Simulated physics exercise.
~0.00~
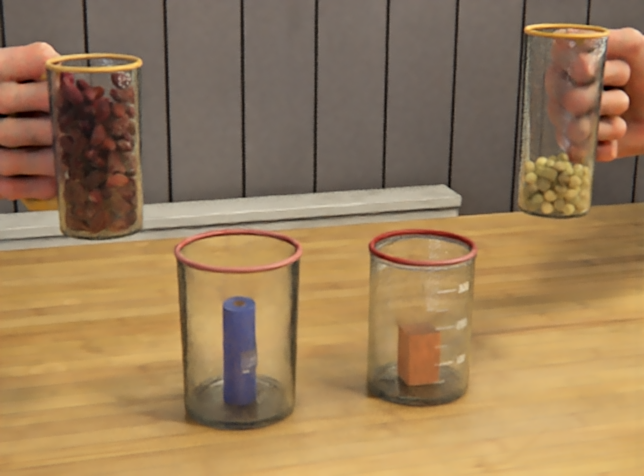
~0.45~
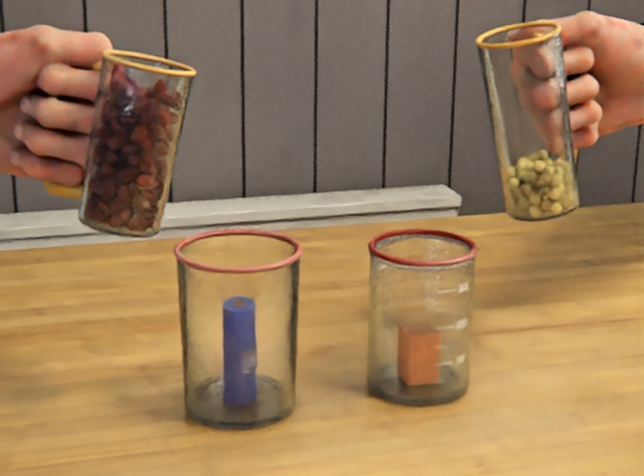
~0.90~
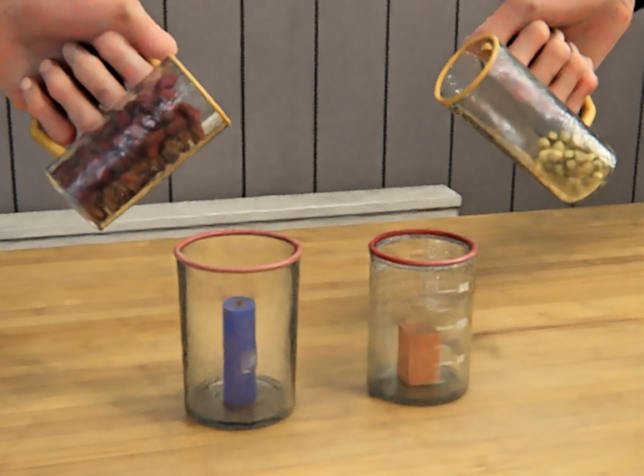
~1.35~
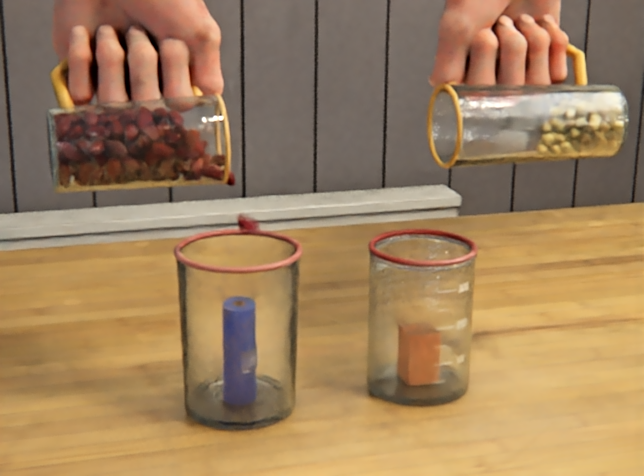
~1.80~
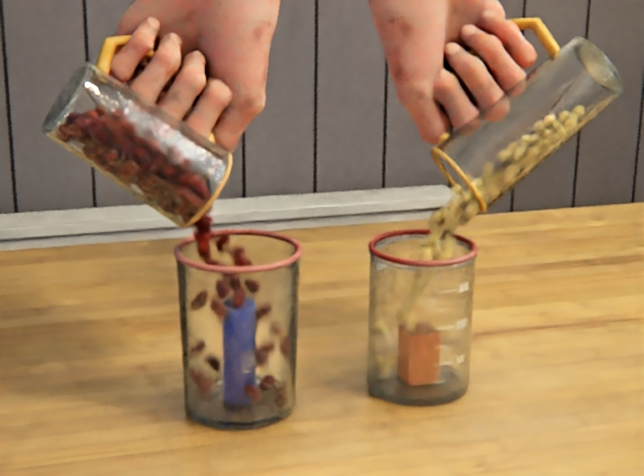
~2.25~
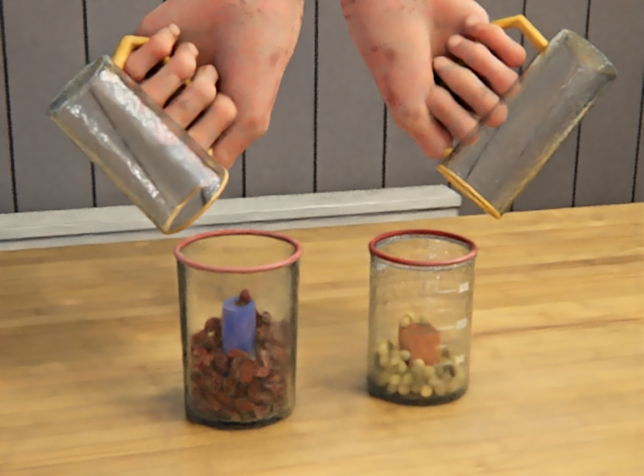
The clip opens with two hands holding yellow-rimmed clear cups, dark red pieces in the left and fewer pale ones in the right, above two red-rimmed glass containers. A blue cylinder stands in the left container and an orange block sits in the right. The hands tilt the cups inward until they lie on their sides, and a first red piece drops. Tipped further, both cups pour their pieces down around the objects. Finally the cups are empty, and the tops of the cylinder and the block still show above the settled heaps.
